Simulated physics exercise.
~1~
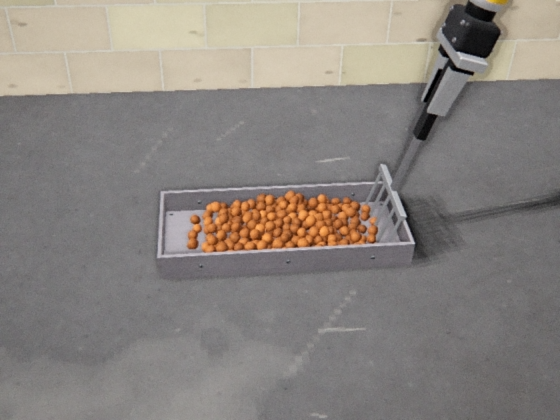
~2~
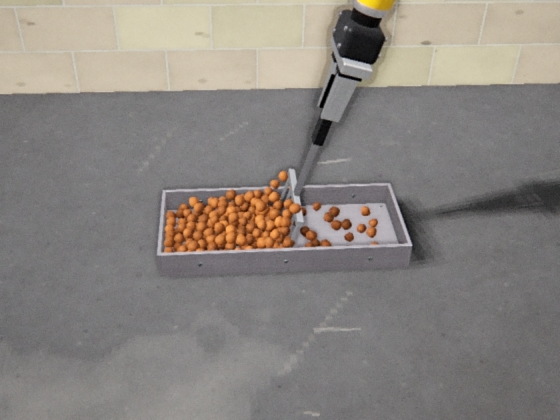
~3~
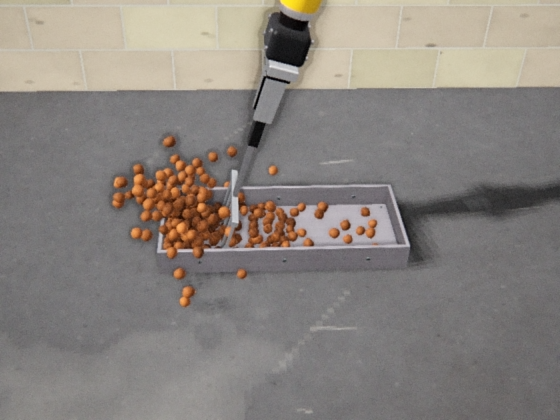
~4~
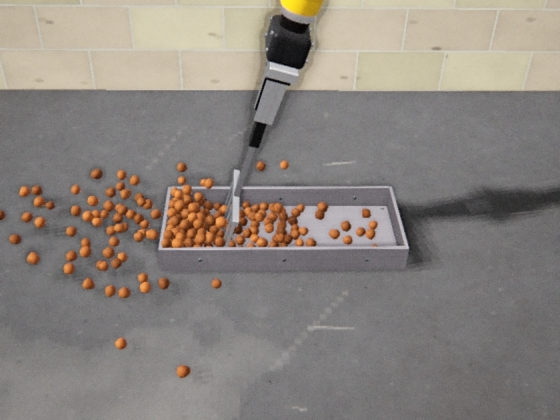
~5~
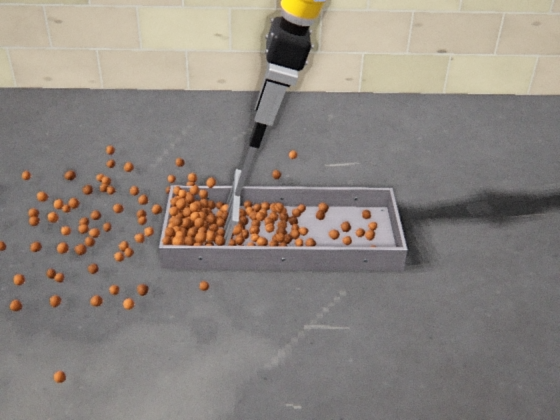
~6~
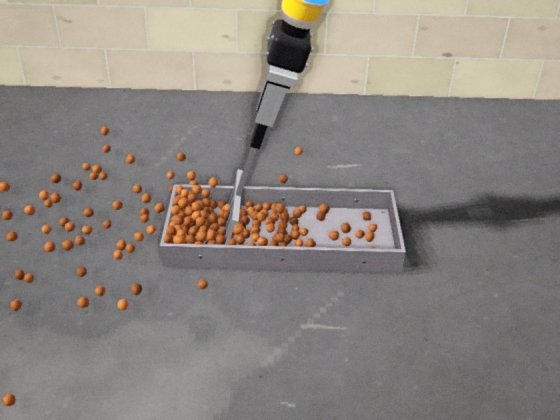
To begin with, a shallow grey tin full of round, orange-brown hazelnuts sits on a grey surface before a pale brick wall, with a robot arm holding a pronged fork at its right end. The arm sweeps the fork left, packing the nuts into a steep heap and leaving a few strays behind. It pushes on toward the left end, and many nuts spill over the rim. The fork then stops inside the tin while the spilled nuts scatter and roll outward, mostly left. Finally, the fork stays put, with most nuts still in the tin and many spread outside.
